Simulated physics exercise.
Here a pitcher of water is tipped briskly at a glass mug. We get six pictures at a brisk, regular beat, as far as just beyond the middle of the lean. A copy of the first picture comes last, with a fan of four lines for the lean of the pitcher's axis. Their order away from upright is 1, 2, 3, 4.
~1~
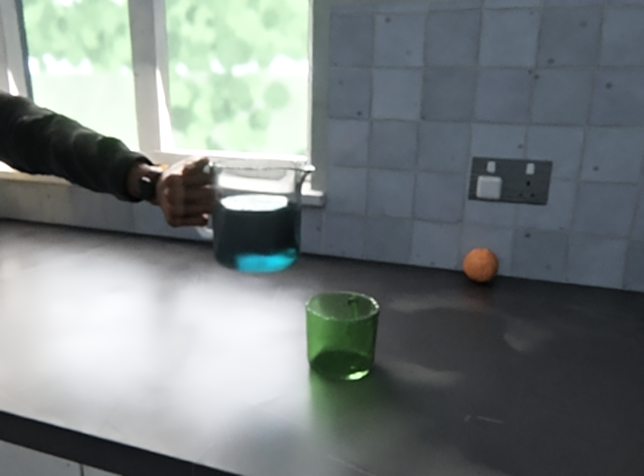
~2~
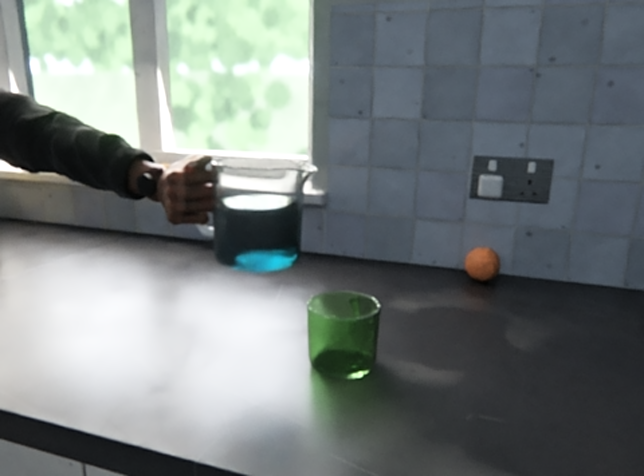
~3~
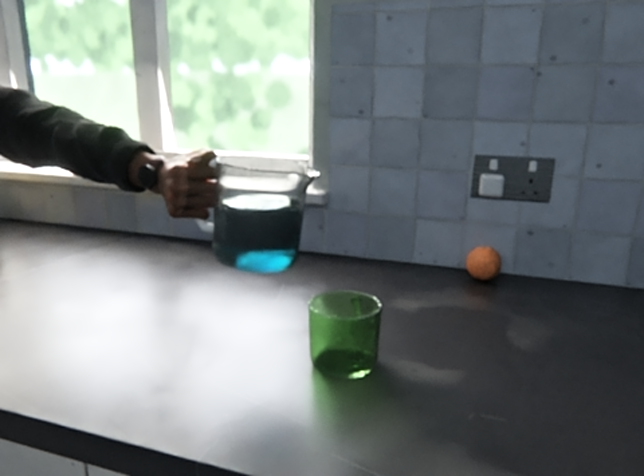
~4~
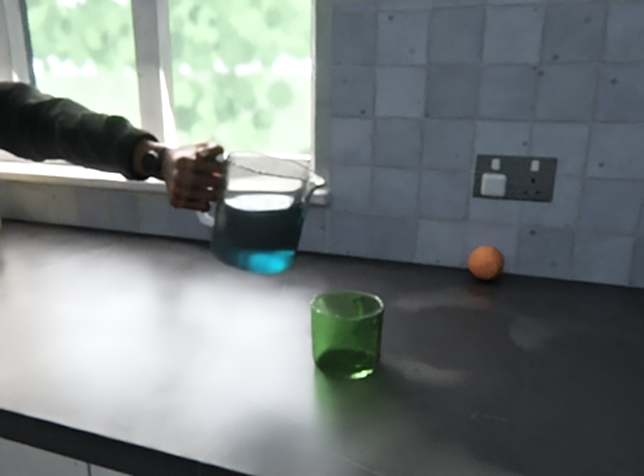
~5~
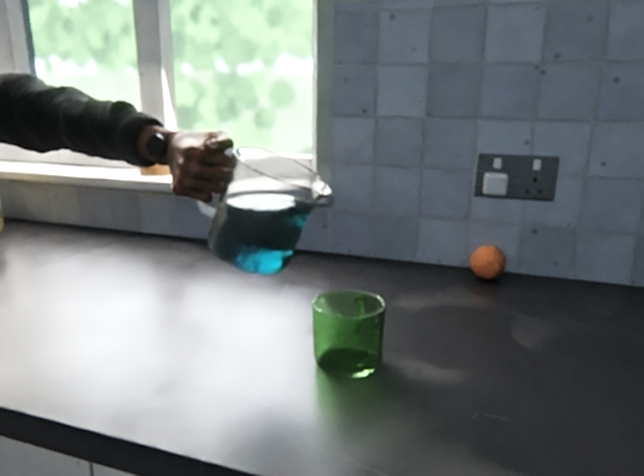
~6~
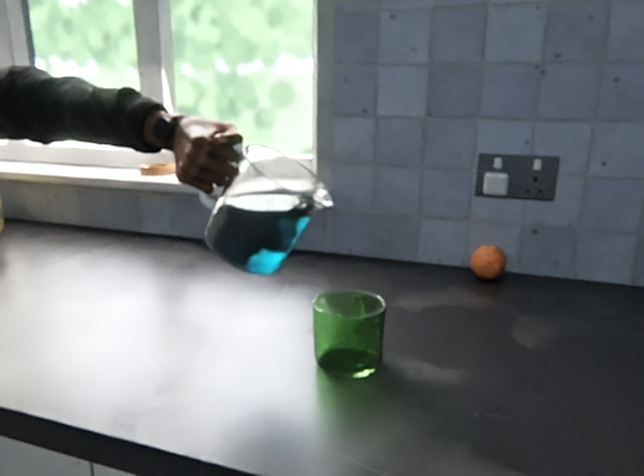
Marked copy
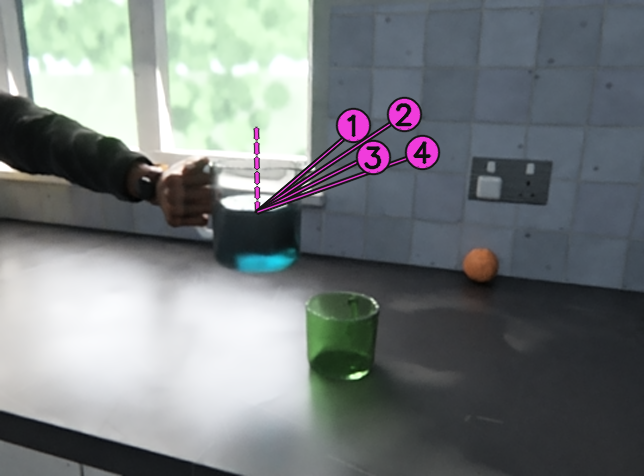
A hand holds a clear pitcher of blue liquid upright, then tilts it rightward above a green glass.
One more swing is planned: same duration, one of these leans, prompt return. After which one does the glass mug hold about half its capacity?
3 beats the others.
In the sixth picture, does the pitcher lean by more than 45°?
No, it does not.
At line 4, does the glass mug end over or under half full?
Over.
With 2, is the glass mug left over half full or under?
Under half.
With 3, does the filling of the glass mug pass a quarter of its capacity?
Yes, it does.
On the marked copy, 1 at (342, 139); 2 at (390, 123); 3 at (356, 162); 4 at (406, 158).
Choosing 1, the glass mug ends with about 16 % of what it can hold.
Choosing 2, the glass mug ends with about 31 % of what it can hold.
Choosing 3, the glass mug ends with about 49 % of what it can hold.
Choosing 4, the glass mug ends with about 67 % of what it can hold.
